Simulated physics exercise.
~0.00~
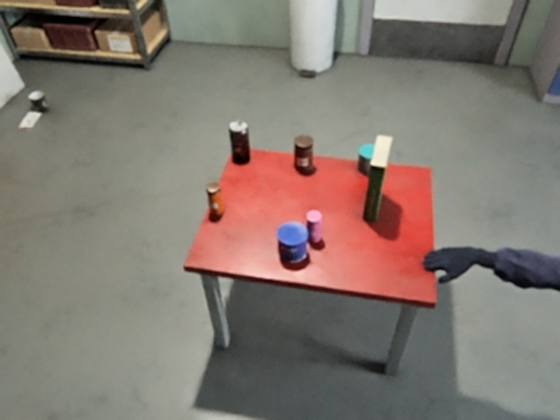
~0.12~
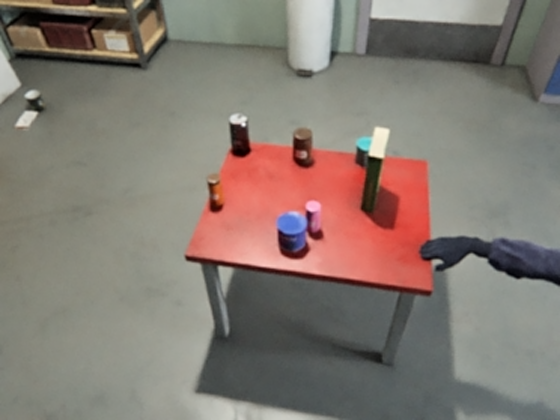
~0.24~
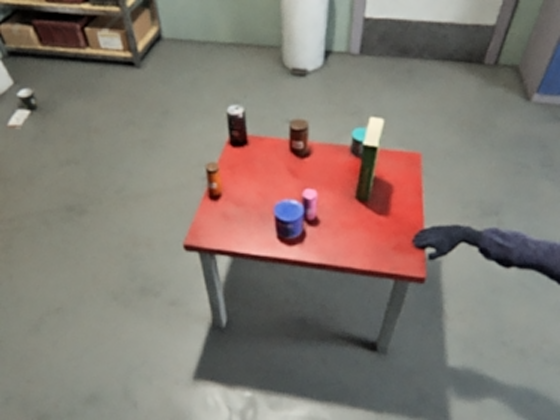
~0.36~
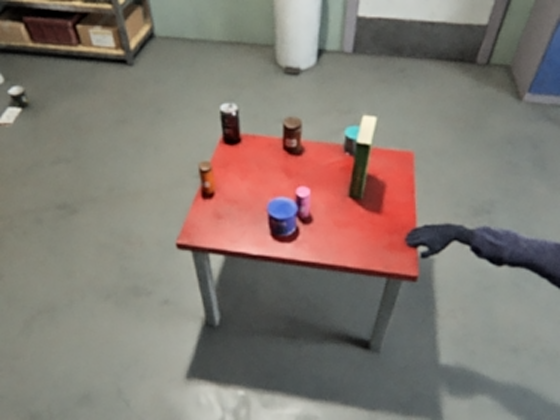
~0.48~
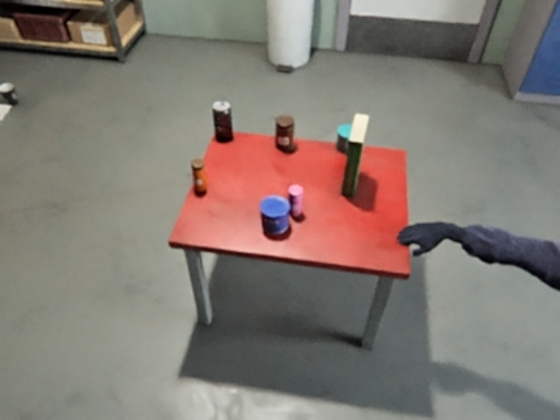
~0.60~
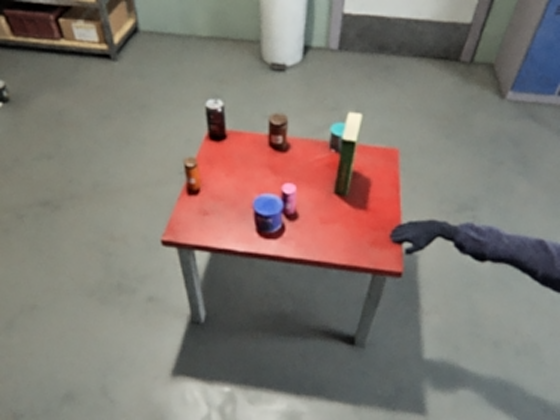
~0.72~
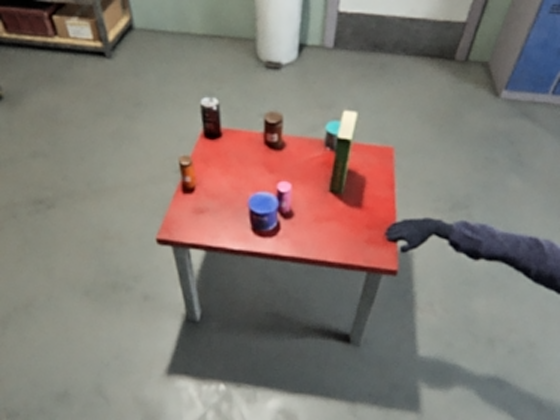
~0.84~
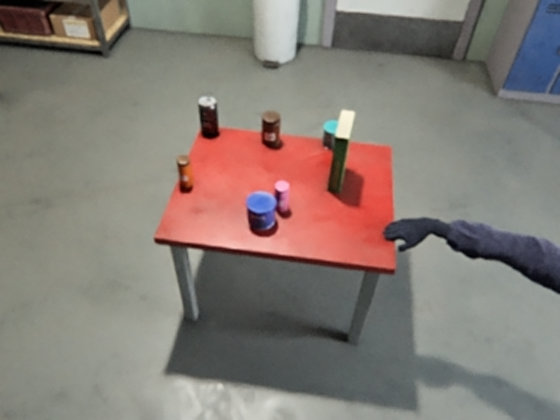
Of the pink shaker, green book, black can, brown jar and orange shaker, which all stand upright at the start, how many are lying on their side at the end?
None of them are lying on their side at the end. The pink shaker, green book, black can, brown jar and orange shaker are all still standing on the table.
